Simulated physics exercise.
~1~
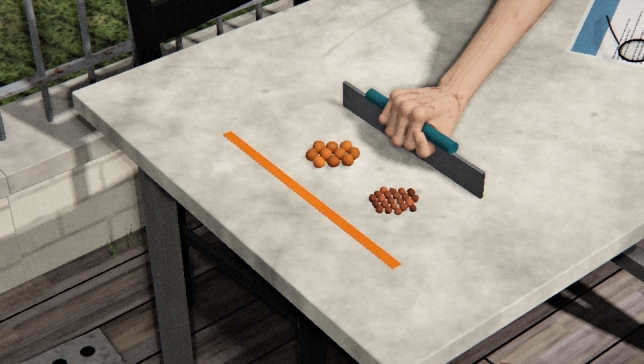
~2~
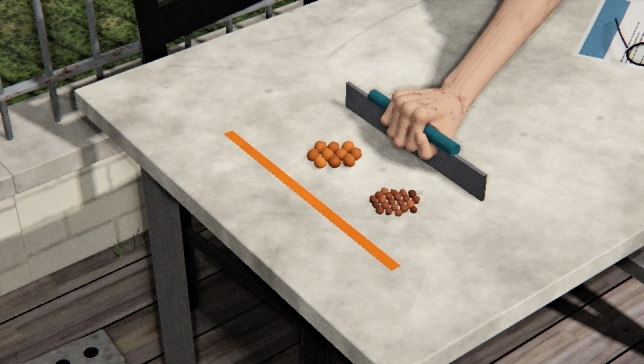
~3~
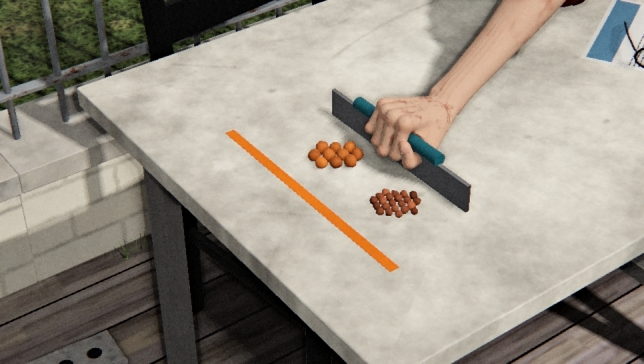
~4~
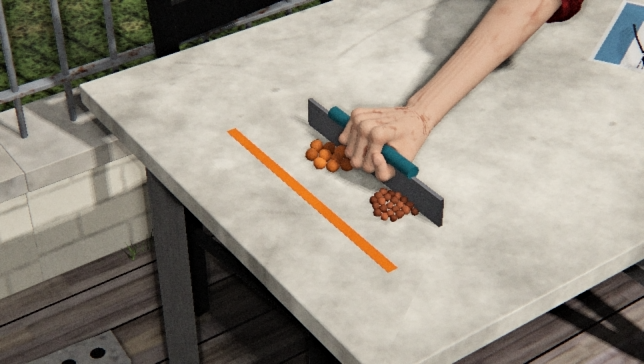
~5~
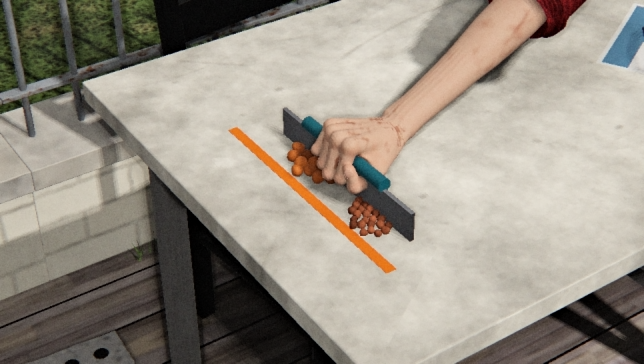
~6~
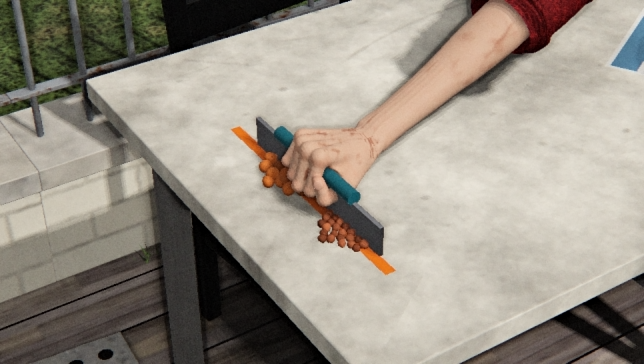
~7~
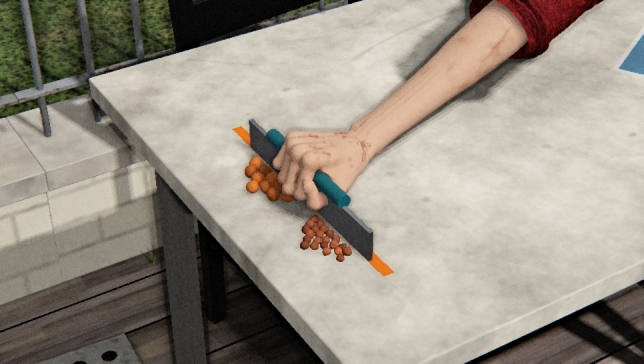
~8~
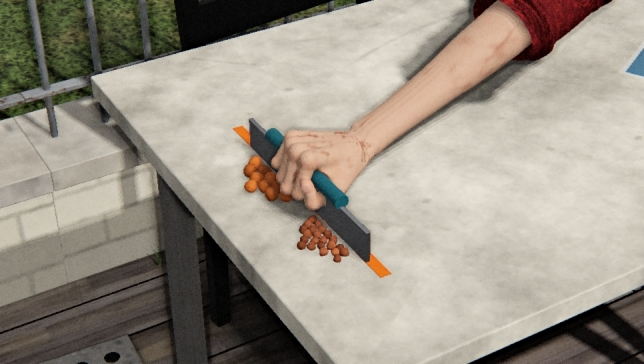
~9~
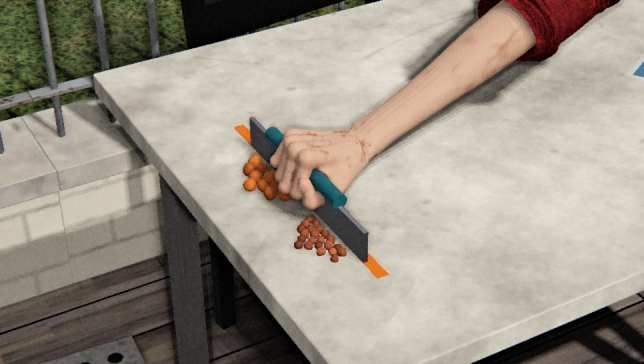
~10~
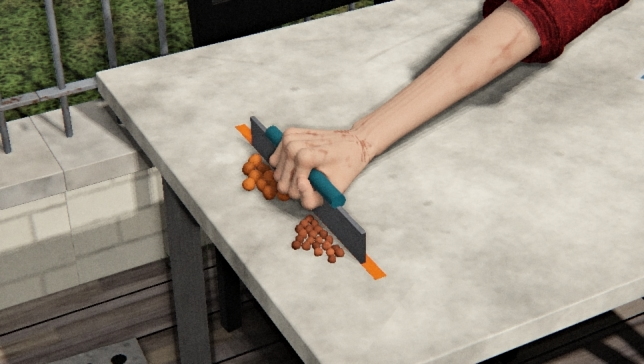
A bare hand gripping a dark scraper by its teal handle rests on a pale stone-like table, seen from above at an angle on a wooden deck beside a railing and grass. Between the blade and a strip of orange tape to its left sit two heaps, larger orange balls farther away and smaller reddish-brown ones nearer. The hand pushes the scraper left and toward the near side, gathering up both heaps. They are swept across the tape as the view drifts slightly sideways. The blade stops at the tape, and both heaps rest in front of it, still wholly on the table.
